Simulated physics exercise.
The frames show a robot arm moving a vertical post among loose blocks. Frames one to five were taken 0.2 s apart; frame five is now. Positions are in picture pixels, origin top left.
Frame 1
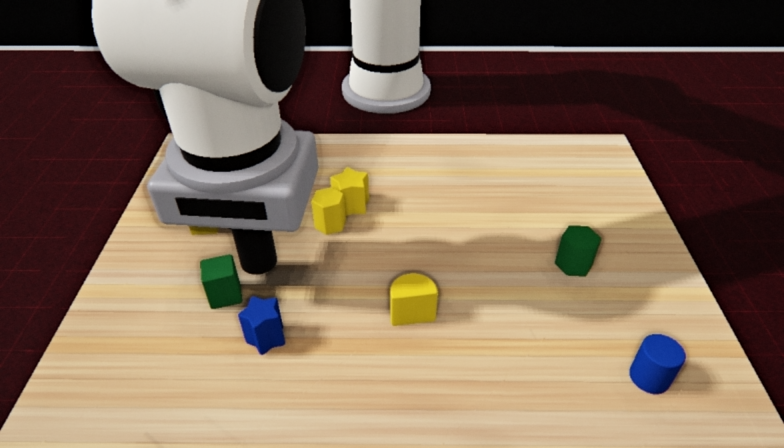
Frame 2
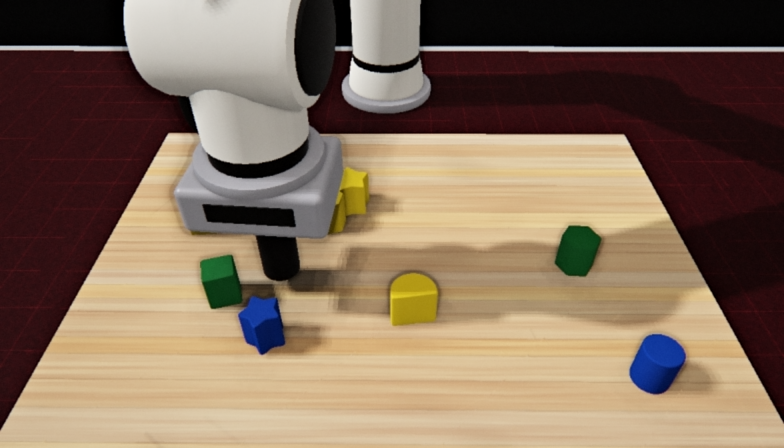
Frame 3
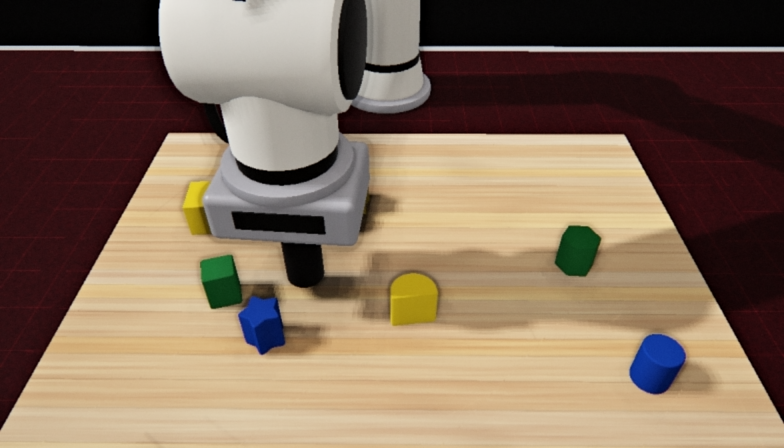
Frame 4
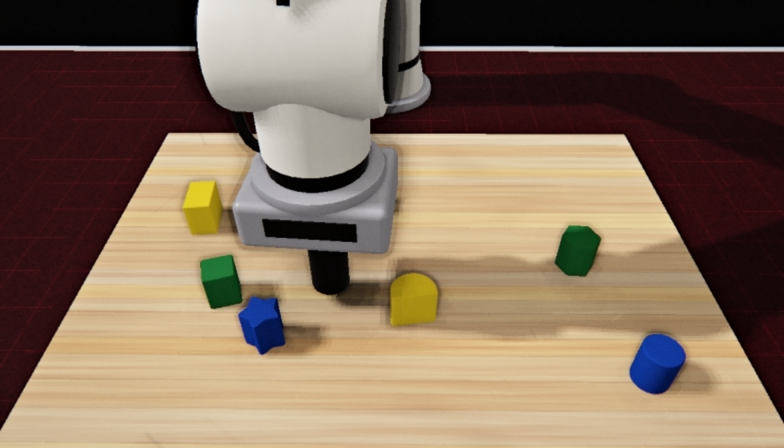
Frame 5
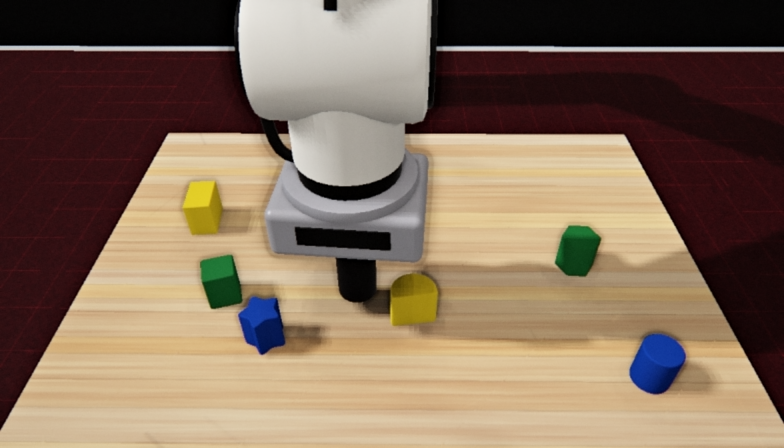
On a pale wooden table scattered with yellow, green and blue blocks, a white robot arm moved its black post steadily right and slightly nearer, closing in beside the yellow half-round block while the blocks stayed still.
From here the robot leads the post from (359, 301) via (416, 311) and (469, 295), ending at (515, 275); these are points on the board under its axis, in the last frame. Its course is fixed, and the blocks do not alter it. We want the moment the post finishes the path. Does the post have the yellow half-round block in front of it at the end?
No
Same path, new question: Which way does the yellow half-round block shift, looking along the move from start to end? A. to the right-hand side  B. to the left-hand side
(A)
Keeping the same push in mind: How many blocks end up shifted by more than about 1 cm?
The answer is one block, counting only moves over 1 cm.
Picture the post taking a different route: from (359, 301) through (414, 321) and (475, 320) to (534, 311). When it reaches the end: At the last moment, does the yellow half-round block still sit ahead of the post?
Short answer: Yes.
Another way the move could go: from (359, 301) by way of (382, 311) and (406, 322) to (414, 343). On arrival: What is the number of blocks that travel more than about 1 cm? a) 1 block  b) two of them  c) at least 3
a - 1 block.
The first path, step by step. One third of the way, post (417, 298); yellow half-round block (457, 290).
Two thirds of the way, post (471, 282); yellow half-round block (505, 290), turned 60° clockwise.
At the end, post (518, 263); yellow half-round block (507, 290), turned 65° clockwise; green hexagonal block still.
